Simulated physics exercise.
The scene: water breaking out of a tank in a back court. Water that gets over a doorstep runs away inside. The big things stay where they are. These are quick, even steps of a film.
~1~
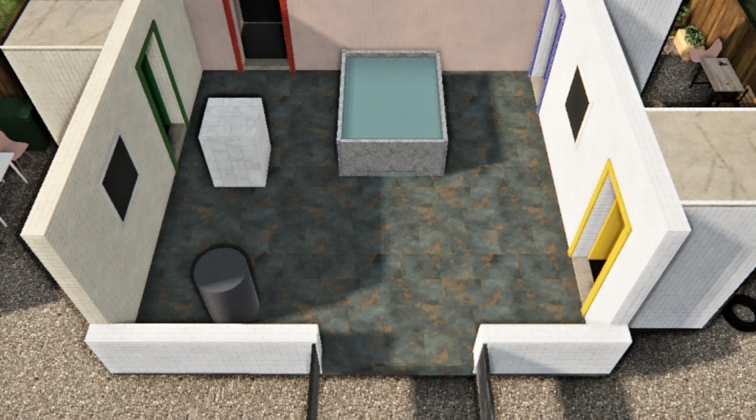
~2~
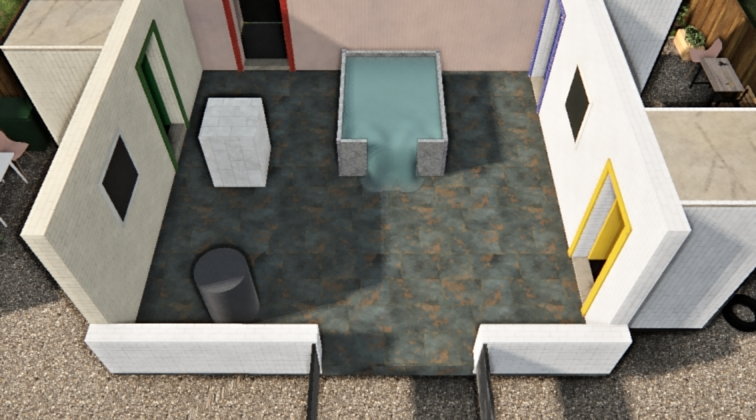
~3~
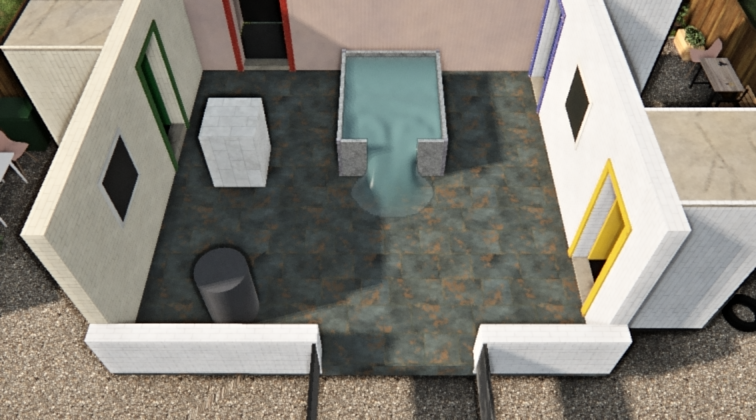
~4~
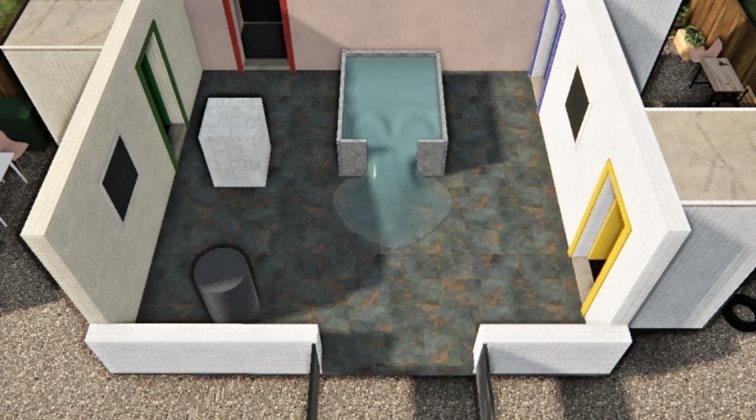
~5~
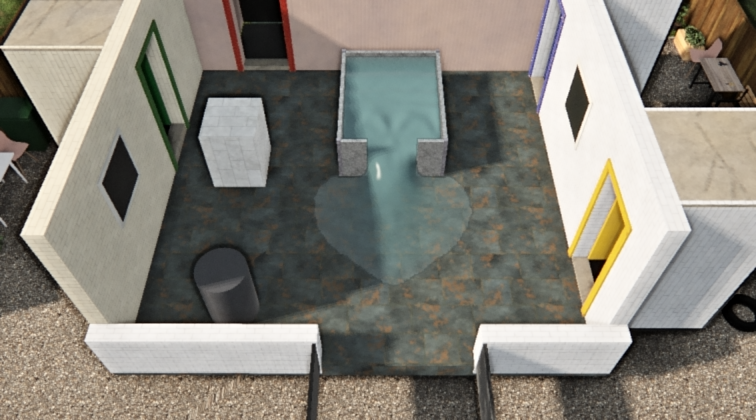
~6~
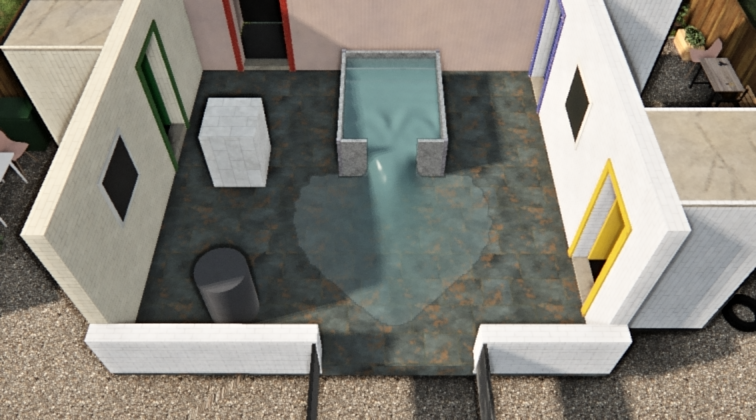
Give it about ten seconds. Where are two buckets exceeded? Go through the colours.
In the end: The green door holds within the limit; the yellow door floods; the blue door holds within the limit; the red door holds within the limit.
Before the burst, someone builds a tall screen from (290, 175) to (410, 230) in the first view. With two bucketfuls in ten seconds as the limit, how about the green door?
Then: Green door lets less in.
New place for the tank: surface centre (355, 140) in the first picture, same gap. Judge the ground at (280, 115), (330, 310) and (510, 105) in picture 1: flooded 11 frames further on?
As listed: Not flooded, covered, free of water.
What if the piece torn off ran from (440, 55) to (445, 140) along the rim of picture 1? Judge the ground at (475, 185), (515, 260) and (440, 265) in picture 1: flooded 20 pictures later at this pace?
In turn: Under water, wet, covered.
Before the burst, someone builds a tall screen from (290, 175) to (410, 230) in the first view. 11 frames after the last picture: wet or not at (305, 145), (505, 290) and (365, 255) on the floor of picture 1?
One after the other: Awash, flooded, dry.
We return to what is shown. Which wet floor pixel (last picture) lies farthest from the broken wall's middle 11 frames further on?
I would point to (129, 349).
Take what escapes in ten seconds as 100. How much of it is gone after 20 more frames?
Near 45 in a hundred.
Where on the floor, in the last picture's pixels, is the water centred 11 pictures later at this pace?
Roughly at (390, 171).
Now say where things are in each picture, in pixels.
The open tank at (391, 97) is whole and still, in the first picture.
Water pours out at (392, 162) and has run to (419, 184), in the second picture.
Water pours out at (392, 164) and has run to (416, 209), in the third picture.
The front is at (403, 243), out from the gap at (392, 164), in the fourth picture.
The front is at (400, 279), out from the gap at (392, 164), in the fifth picture.
The front is at (400, 318), out from the gap at (392, 163), in the sixth picture.
A moment on, water covers 35 % of the floor; the green door not reached, the yellow door not reached, the blue door not reached, the red door not reached.
Next, water covers 45 % of the floor; the green door not reached, the yellow door under two buckets in, the blue door not reached, the red door not reached.
Then, water covers 45 % of the floor; the green door not reached, the yellow door over two buckets in, the blue door not reached, the red door not reached.
Later, water covers 75 % of the floor; the green door wet at the sill, nothing in, the yellow door over two buckets in, the blue door wet at the sill, nothing in, the red door not reached.
In the end, water covers 90 % of the floor; the green door wet at the sill, nothing in, the yellow door over two buckets in, the blue door wet at the sill, nothing in, the red door wet at the sill, nothing in.
